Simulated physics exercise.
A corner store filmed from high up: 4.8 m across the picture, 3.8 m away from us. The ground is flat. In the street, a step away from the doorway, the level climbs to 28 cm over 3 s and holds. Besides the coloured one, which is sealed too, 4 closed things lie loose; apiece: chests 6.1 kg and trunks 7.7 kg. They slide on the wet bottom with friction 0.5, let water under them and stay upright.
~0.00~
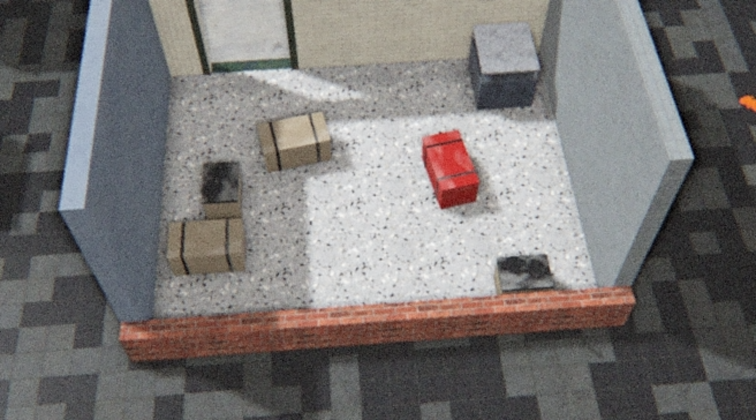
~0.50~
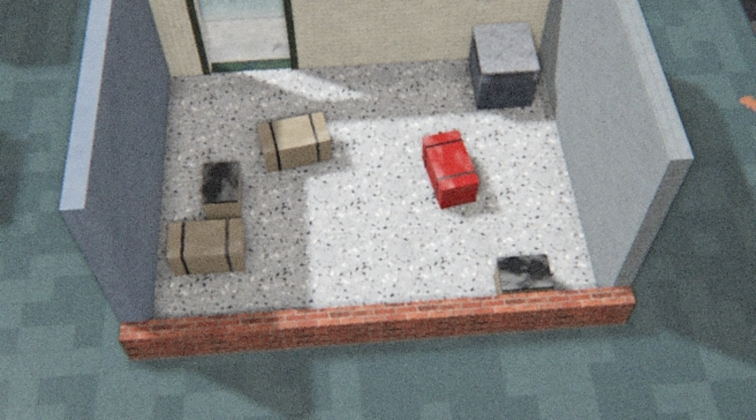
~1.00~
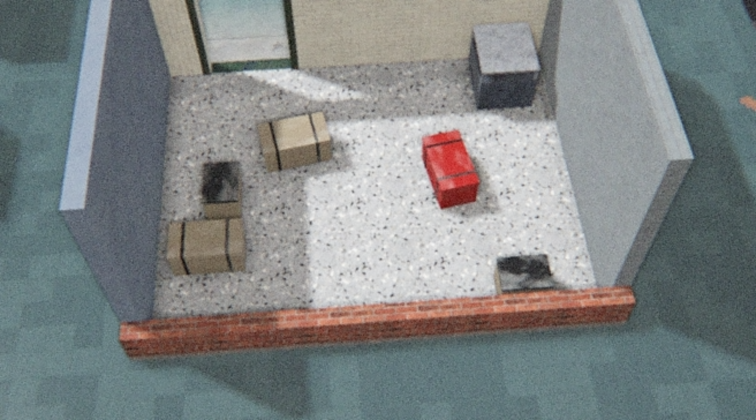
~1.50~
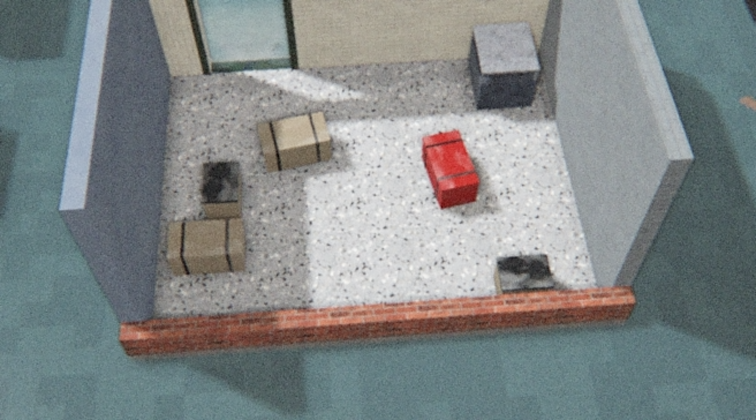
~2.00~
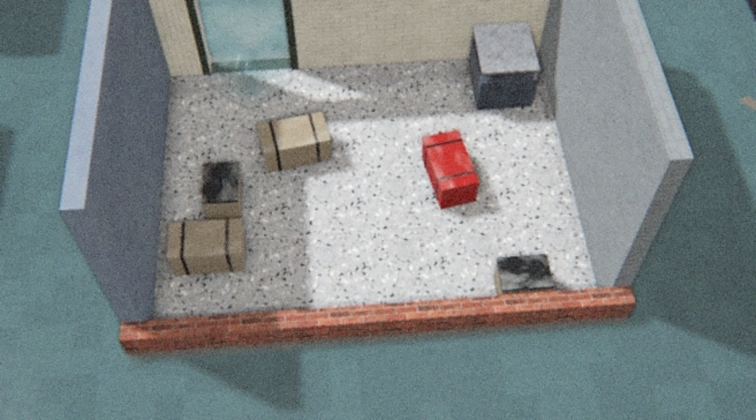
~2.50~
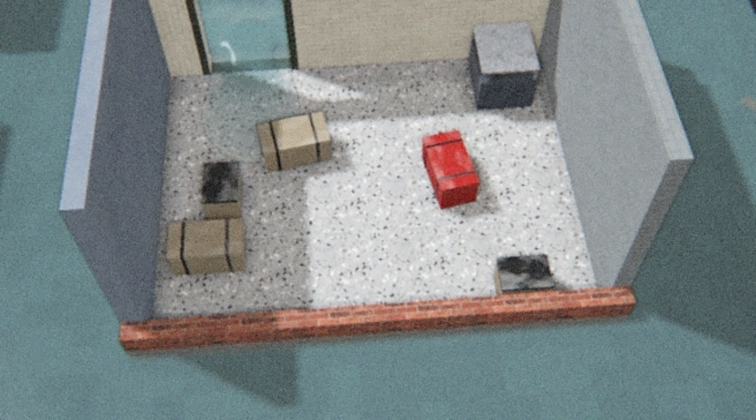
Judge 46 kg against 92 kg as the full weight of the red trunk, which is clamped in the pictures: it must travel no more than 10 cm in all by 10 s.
I expect that the smaller load will do.
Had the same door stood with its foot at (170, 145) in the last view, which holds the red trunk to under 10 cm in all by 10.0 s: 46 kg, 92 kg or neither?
Then only the larger load is enough.
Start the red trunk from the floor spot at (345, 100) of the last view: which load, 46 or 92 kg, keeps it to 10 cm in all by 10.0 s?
The smaller is enough.
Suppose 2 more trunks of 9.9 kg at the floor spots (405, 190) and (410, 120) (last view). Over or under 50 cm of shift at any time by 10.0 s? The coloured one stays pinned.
In turn: More, under.
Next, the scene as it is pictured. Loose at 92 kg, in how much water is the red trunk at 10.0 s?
Roughly 7 cm.
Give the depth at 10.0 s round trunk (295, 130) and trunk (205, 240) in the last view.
About 9 and 15 cm.
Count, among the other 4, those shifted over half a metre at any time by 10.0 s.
4 of them.
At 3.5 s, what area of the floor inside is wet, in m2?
Roughly 5.5 m2.
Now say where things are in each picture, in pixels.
The red trunk at (450, 159), on the bottom; water covers 0.0 m2; 0 of 5 have shifted, in the first frame.
The red trunk at (450, 159) rests on the ground; 0.0 m2 under water; 0 of 5 have shifted, in the second frame.
The red trunk at (450, 159), on the bottom; 0.0 m2 under water; 0 of 5 have shifted, in the third frame.
The red trunk at (450, 159), on the bottom; 0.0 m2 under water; 0 of 5 have shifted, in the fourth frame.
The red trunk at (450, 159), on the bottom; water covers 0.4 m2; 0 of 5 have shifted, in the fifth frame.
The red trunk at (450, 159), on the bottom; water covers 1.4 m2; 0 of 5 have shifted, in the sixth frame.
After 3.5 s the red trunk would be 0 cm from its start with 46 kg and 0 cm from its start with 92 kg; 0 cm of water round it then.
After 4.5 s the red trunk would be 0 cm from its start with 46 kg and 0 cm from its start with 92 kg; 2 cm of water round it then.
After 7.0 s the red trunk would be 0 cm from its start with 46 kg and 0 cm from its start with 92 kg; 2 cm of water round it then.
After 10.0 s the red trunk would be 0 cm from its start with 46 kg and 0 cm from its start with 92 kg; 7 cm of water round it then.
